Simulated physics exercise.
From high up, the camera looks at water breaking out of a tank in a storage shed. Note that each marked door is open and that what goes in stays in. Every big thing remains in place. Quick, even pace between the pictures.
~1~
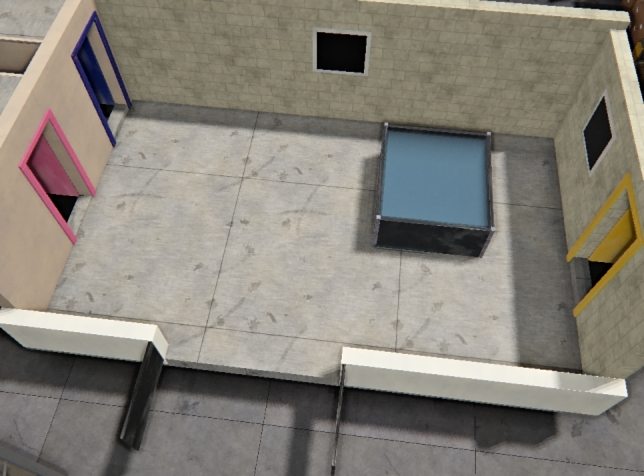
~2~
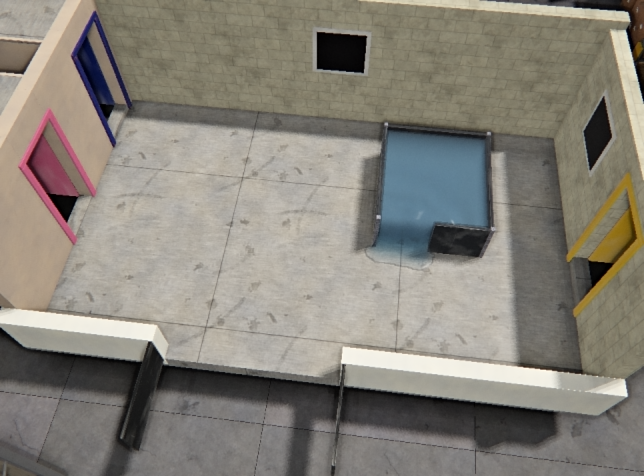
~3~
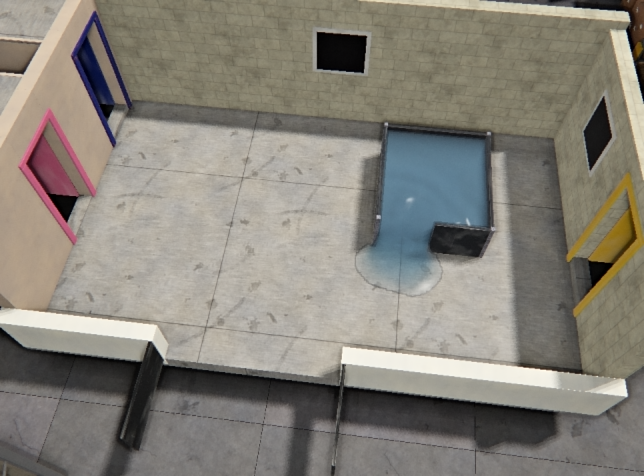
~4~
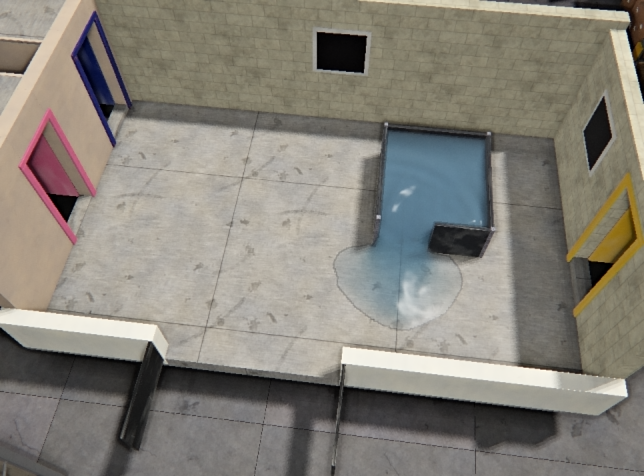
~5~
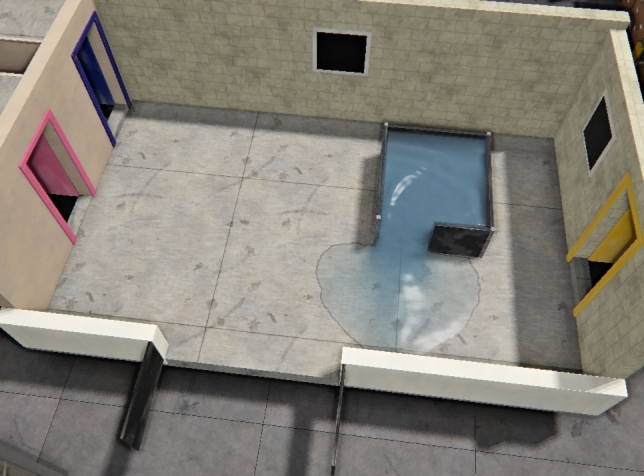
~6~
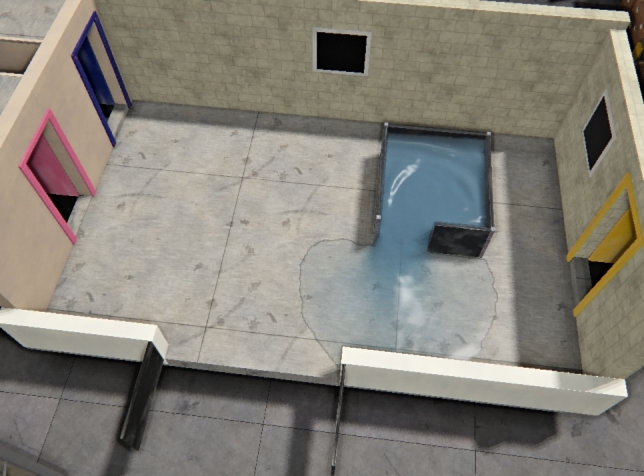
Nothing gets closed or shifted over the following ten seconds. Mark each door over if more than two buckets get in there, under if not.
Yellow door: Under, blue door: Under, pink door: Under.
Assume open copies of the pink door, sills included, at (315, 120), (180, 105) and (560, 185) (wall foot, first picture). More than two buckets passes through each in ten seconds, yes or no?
In sequence: Falls short, falls short, exceeds it.
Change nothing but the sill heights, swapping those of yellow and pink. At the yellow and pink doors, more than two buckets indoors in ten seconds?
Yellow: Rises above; pink: Remains below.
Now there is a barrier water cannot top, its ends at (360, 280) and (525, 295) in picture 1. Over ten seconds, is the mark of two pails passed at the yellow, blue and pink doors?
Yellow door: Tops the limit; blue door: Stays within the limit; pink door: Tops the limit.
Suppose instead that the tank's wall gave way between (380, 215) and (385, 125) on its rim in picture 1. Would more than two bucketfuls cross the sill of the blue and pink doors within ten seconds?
Turns out the blue one gets past it, while the pink one gets past it.
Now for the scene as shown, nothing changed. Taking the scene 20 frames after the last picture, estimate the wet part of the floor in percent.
Roughly 35 percent, I reckon.
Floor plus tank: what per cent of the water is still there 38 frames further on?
Estimate: 74 per cent.
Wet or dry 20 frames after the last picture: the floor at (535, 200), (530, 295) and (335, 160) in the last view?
First spot submerged, second spot submerged, third spot spared.
A moment on, water covers 20 % of the floor; the yellow door not reached, the blue door not reached, the pink door not reached.
Next, water covers 25 % of the floor; the yellow door not reached, the blue door not reached, the pink door not reached.
Then, water covers 35 % of the floor; the yellow door wet at the sill, nothing in, the blue door not reached, the pink door not reached.
Later, water covers 55 % of the floor; the yellow door wet at the sill, nothing in, the blue door not reached, the pink door wet at the sill, nothing in.
In the end, water covers 80 % of the floor; the yellow door wet at the sill, nothing in, the blue door wet at the sill, nothing in, the pink door wet at the sill, nothing in.
